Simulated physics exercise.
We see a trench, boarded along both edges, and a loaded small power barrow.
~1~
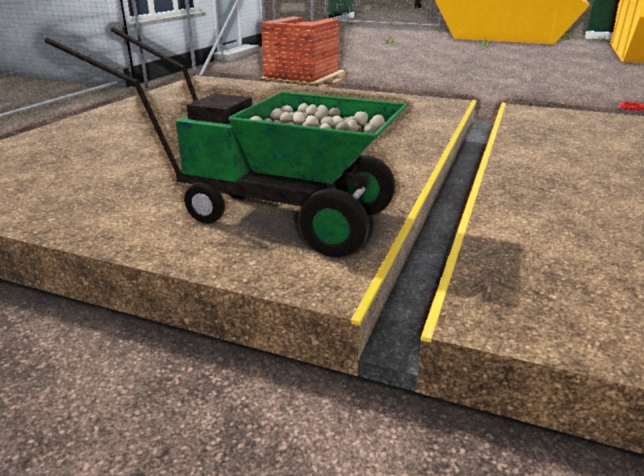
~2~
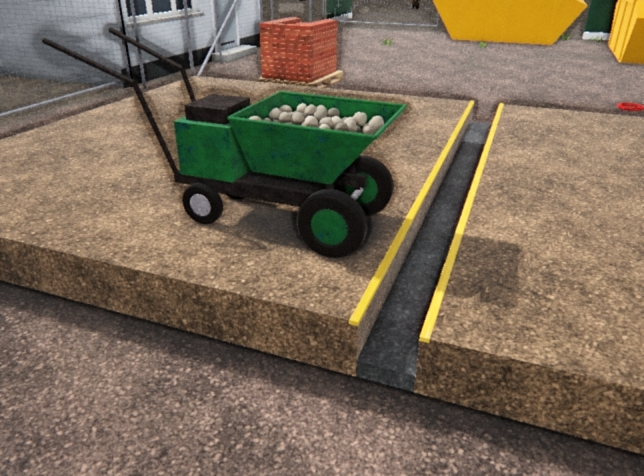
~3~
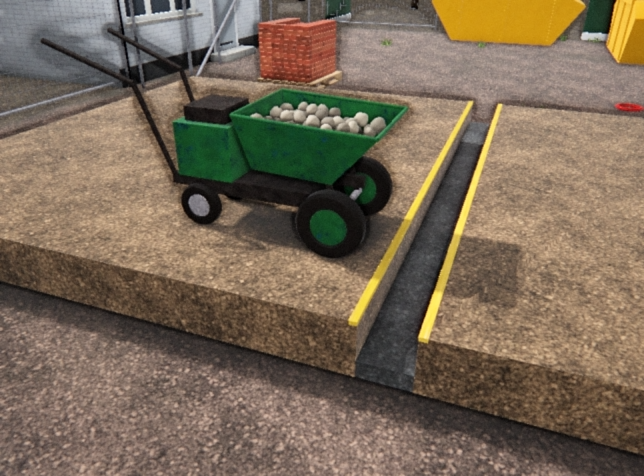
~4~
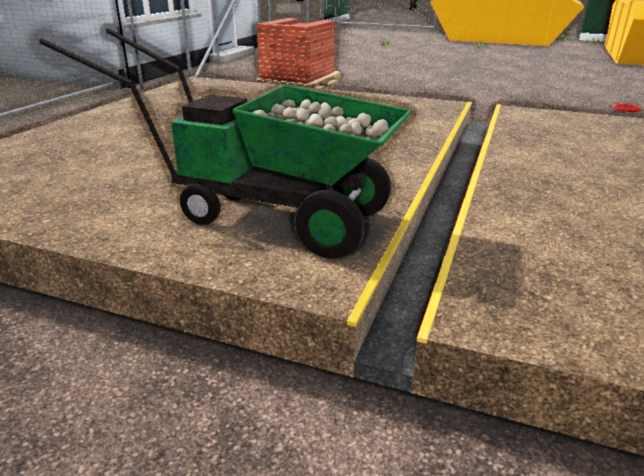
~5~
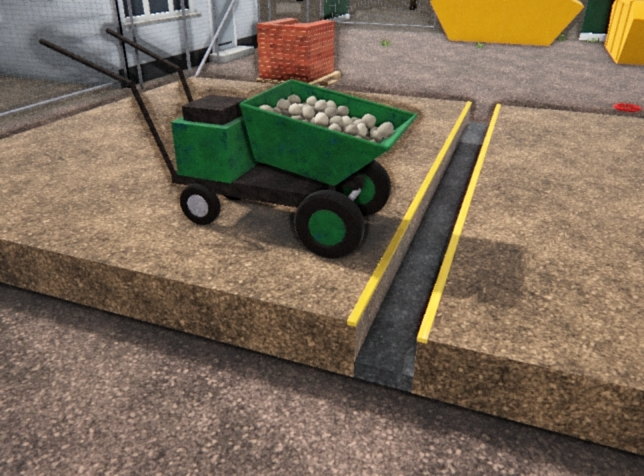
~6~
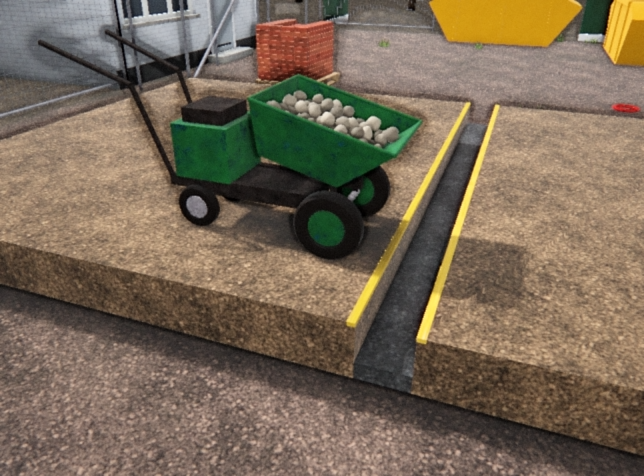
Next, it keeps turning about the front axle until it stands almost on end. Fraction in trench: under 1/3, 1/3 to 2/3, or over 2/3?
Under 1/3.
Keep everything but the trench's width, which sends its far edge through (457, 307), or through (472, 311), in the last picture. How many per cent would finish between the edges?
The first try comes to close to 70 per cent, the next to 90 per cent.
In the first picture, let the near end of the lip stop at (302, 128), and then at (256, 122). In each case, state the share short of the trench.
You'd get 10 in a hundred the first time and 50 in a hundred the second.
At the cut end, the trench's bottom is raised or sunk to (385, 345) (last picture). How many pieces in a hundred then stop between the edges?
Estimate: Approx. 10 in a hundred.
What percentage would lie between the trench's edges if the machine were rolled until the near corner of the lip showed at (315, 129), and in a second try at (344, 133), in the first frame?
About 80 %, then 80 %.
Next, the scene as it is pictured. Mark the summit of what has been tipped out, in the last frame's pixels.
Approximate top: (473, 235).
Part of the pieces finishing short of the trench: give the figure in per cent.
0 per cent.
Soon after the last picture, skip tipped steeply; all in the skip.
A little later, skip tipped steeply; most in the skip; a stray few in or heaped over the trench; a small part beyond it; a stray few falling.
Later still, skip tipped right over; about a third in the skip; a small part in or heaped over the trench; about two thirds beyond it.
At rest, skip tipped right over; about a third in the skip; a small part in or heaped over the trench; about two thirds beyond it.
